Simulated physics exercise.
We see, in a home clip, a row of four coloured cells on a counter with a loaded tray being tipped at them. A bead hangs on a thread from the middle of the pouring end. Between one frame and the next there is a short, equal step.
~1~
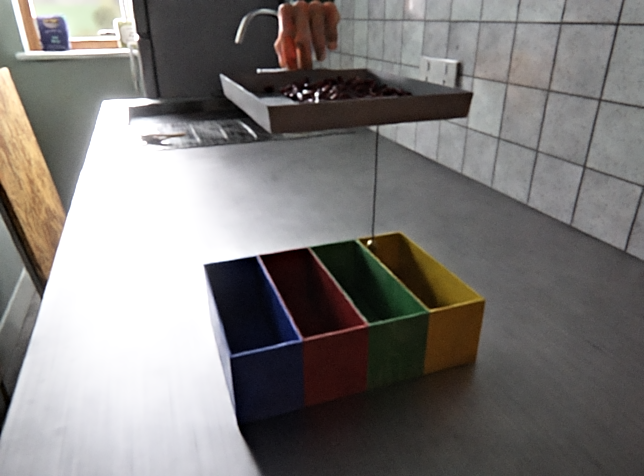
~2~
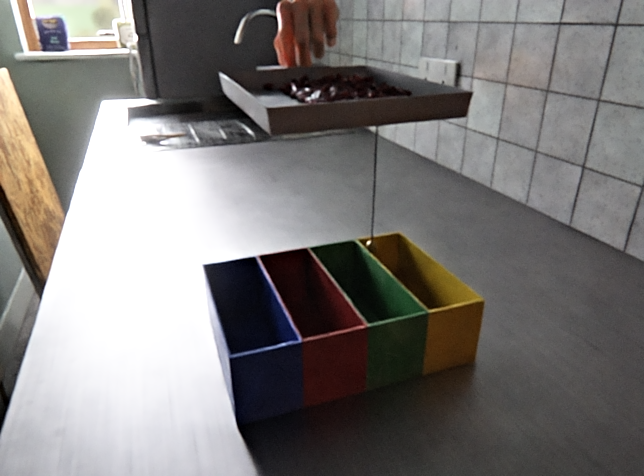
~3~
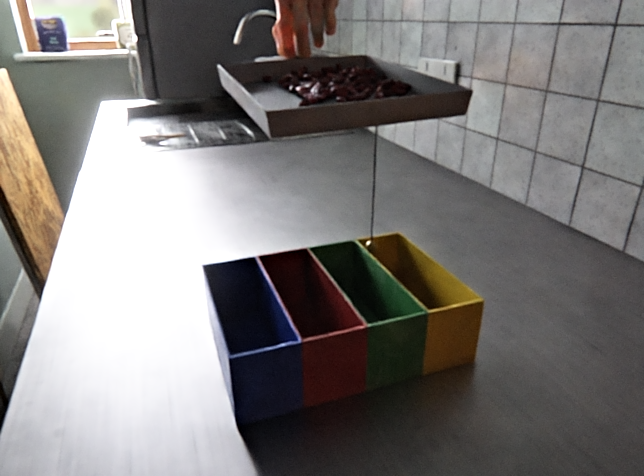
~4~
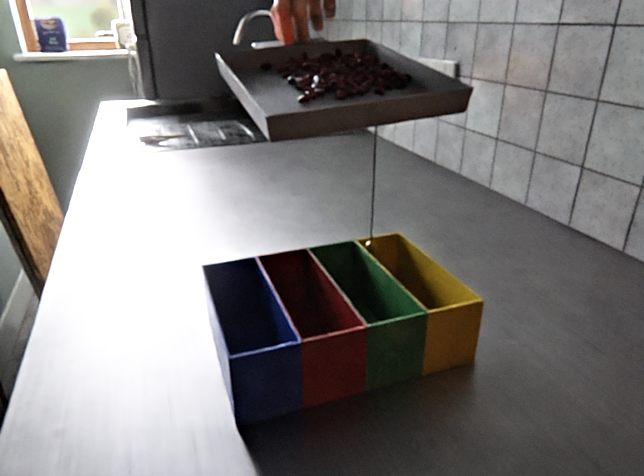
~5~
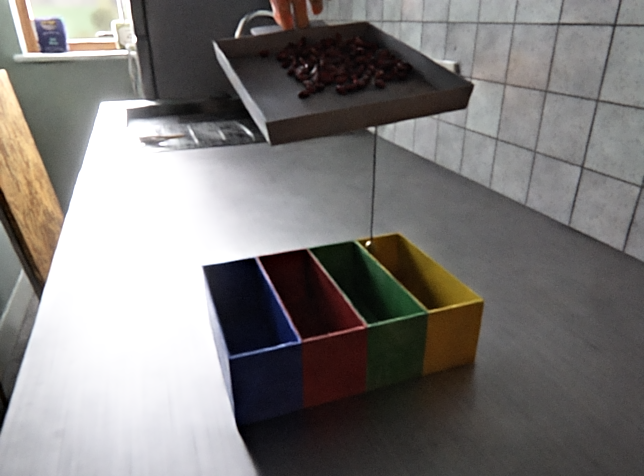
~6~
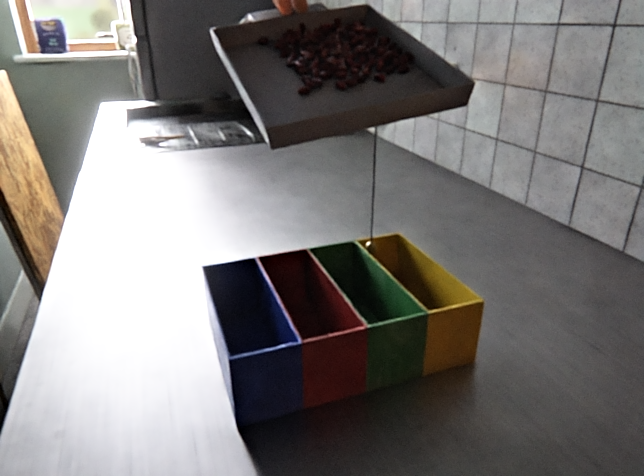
A hand raised the far side of a tray of dark red beans, tilting it gradually toward a row of blue, red, green and yellow boxes on the counter, its near left corner dipping lowest.
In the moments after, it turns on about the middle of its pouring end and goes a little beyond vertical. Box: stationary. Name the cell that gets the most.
Red.
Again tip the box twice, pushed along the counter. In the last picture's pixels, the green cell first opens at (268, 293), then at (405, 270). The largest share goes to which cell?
Green first, the blue cell second.
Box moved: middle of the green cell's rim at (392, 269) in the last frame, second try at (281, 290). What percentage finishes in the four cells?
The first comes to 100 percent and the second to 90 percent.
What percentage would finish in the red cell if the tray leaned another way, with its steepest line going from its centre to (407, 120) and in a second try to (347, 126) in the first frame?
First case: 0 %; second case: 40 %.
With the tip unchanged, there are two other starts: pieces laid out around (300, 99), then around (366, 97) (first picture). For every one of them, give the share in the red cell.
It comes to about 70 per cent the first time and about 50 per cent the second.
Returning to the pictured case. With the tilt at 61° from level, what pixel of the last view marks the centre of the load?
The middle of the pieces sits at roughly (319, 109).
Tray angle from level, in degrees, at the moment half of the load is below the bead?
That would be about 110 degrees from level.
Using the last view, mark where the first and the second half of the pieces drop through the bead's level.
Around (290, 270) and then (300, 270).
Just after the last frame, tray tipped steeply; almost all on the tray; just a few falling or outside the box.
A moment on, tray tipped right over; roughly two thirds on the tray; roughly a quarter in the red cell; about a tenth in the blue cell; just a few in the green cell; about a tenth falling or outside the box.
Further on, tray tipped past a quarter turn; roughly two thirds in the red cell; roughly a quarter in the blue cell; about a tenth in the green cell; just a few falling or outside the box.
When it is over, tray tipped past a quarter turn; roughly two thirds in the red cell; roughly a quarter in the blue cell; about a tenth in the green cell; not one in the yellow cell; just a few outside the box.
